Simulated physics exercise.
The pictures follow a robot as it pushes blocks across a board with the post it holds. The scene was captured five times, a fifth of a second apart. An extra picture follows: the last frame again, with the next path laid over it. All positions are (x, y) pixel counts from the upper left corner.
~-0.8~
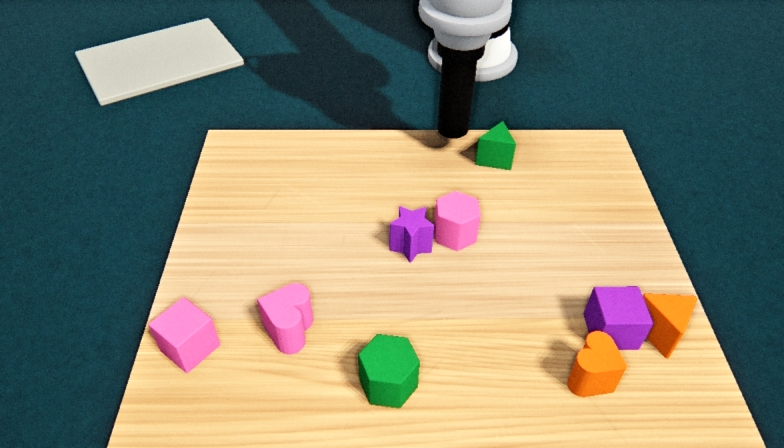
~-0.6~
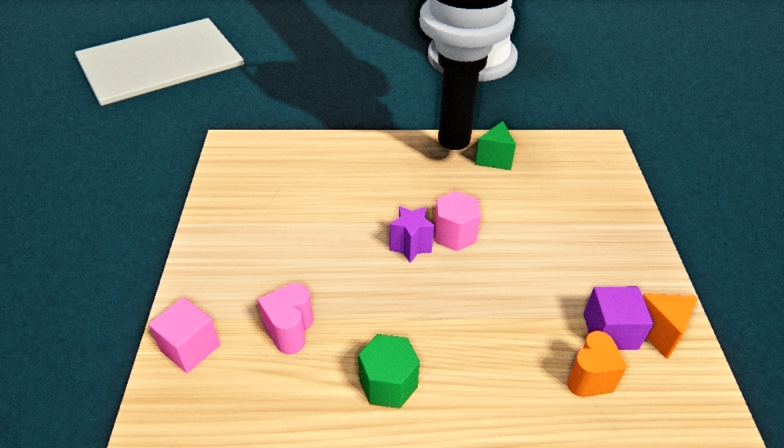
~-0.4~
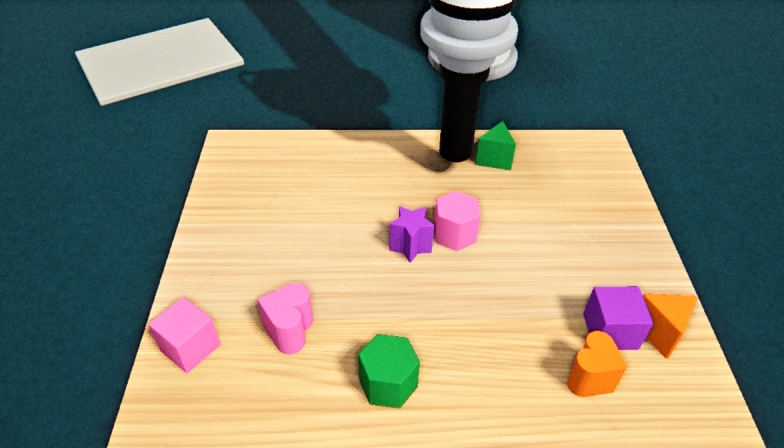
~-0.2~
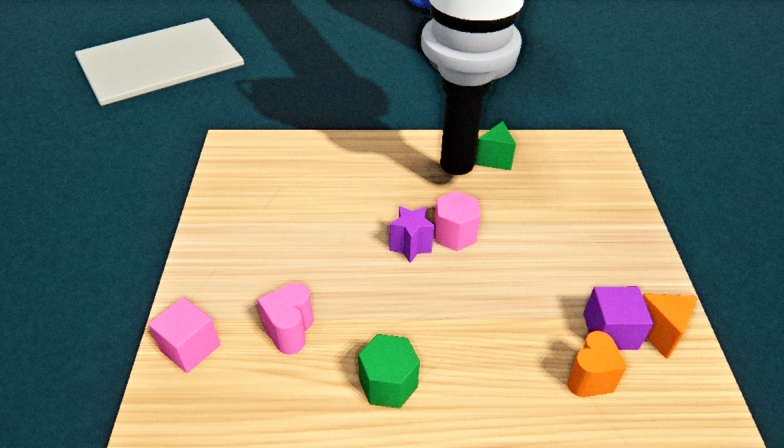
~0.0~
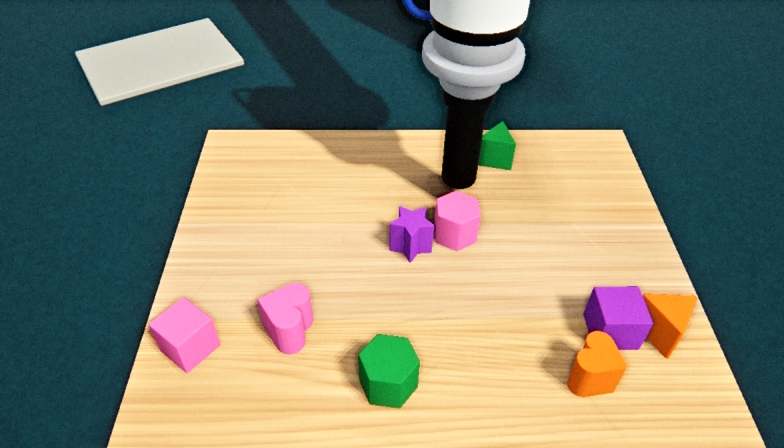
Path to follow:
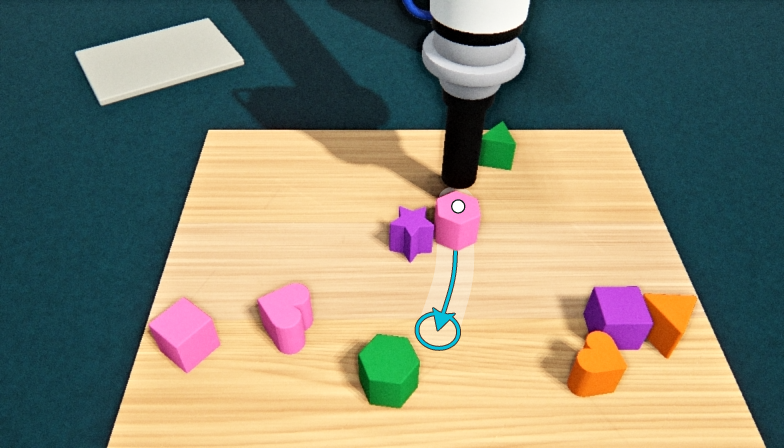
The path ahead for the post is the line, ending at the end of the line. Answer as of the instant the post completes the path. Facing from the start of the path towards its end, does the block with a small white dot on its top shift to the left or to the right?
That block drifts left.
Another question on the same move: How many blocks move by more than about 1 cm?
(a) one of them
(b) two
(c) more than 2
Option a.
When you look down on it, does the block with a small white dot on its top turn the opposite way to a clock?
That would be a yes.
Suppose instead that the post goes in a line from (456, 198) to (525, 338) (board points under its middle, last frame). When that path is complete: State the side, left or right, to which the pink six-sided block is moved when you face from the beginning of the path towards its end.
Sideways, to the right.
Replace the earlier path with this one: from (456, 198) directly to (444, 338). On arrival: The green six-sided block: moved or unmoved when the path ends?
The block in question stays where it was by the end.
The line goes from (456, 198) through (455, 259) to (438, 331); the dot is on the pink six-sided block.
On the path given first. One third of the way, post at (458, 219); pink six-sided block at (461, 242).
Two thirds of the way, post at (455, 263); pink six-sided block at (467, 288), turned 40° anticlockwise.
At the end, post at (440, 312); purple star-shaped block unmoved; pink six-sided block at (476, 334), turned 80° anticlockwise.
